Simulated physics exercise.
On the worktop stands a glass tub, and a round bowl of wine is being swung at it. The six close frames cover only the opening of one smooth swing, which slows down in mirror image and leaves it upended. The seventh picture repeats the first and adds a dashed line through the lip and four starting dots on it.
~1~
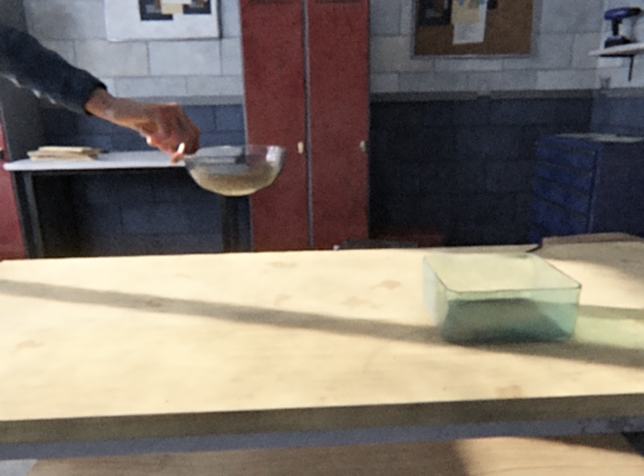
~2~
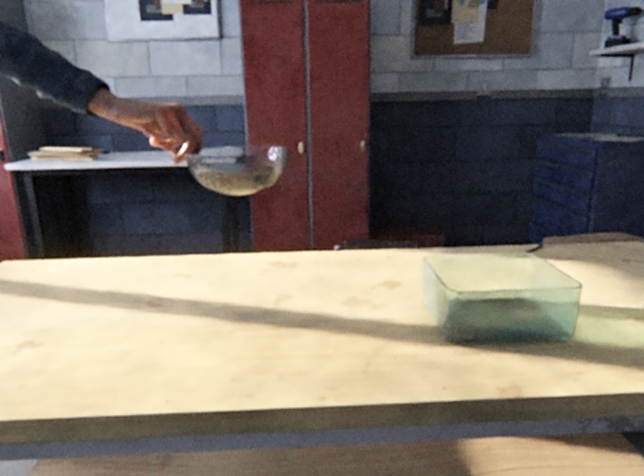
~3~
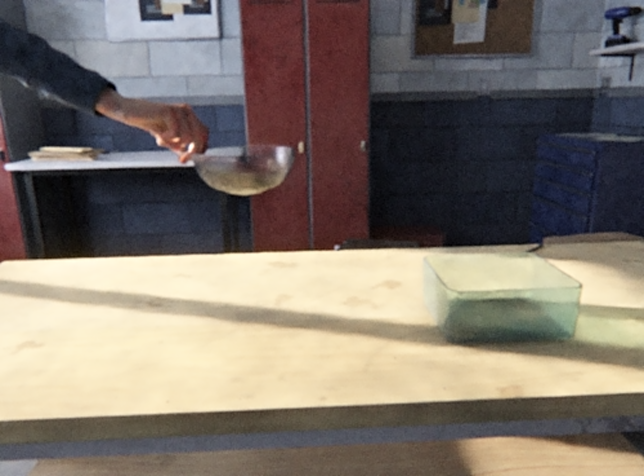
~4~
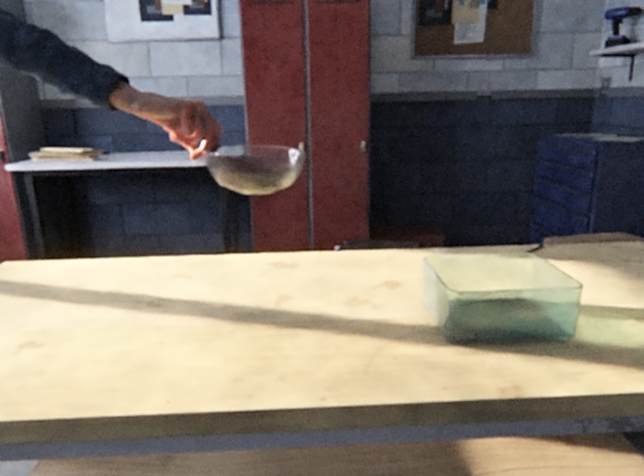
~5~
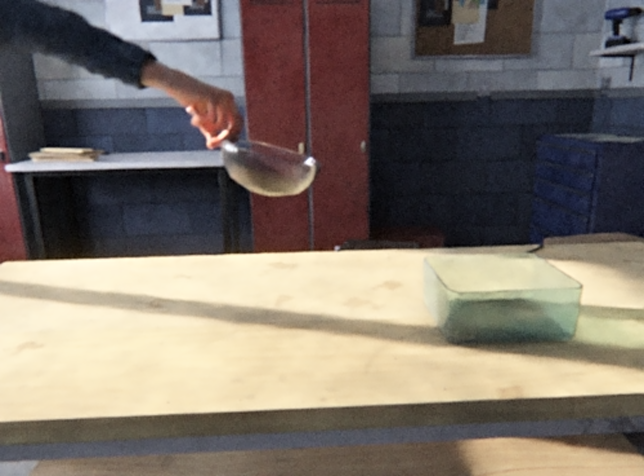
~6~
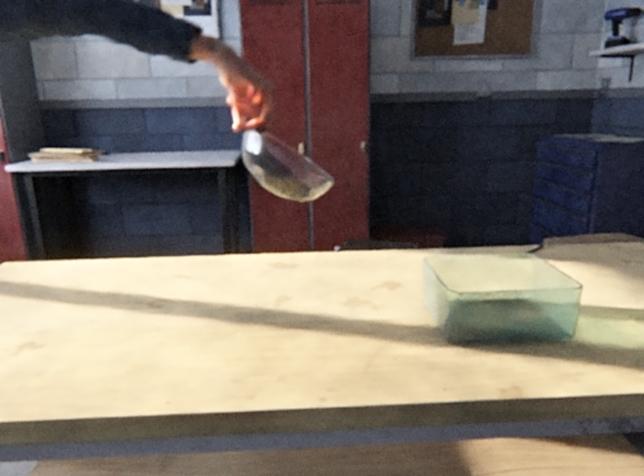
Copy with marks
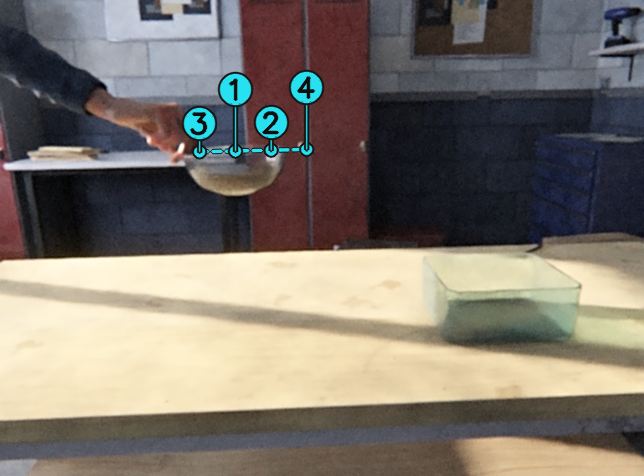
A hand moves a glass bowl of liquid rightward, then tilts it steeply.
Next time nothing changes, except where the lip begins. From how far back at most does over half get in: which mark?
4 is the one.
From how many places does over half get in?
One of them.
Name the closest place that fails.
Place 2.
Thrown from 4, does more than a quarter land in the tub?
Yes, it does.
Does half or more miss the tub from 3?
Yes, it does.
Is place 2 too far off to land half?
Yes, that goes wrong.
On the marked copy, 1 at (235, 151); 2 at (271, 150); 3 at (199, 151); 4 at (306, 149).
With 1, about 0 % lands in the tub, 97 % falls short and 3 % goes beside or beyond.
With 2, about 10 % lands in the tub, 84 % falls short and 6 % goes beside or beyond.
With 3, about 0 % lands in the tub, 100 % falls short.
With 4, about 69 % lands in the tub, 11 % falls short and 21 % goes beside or beyond.
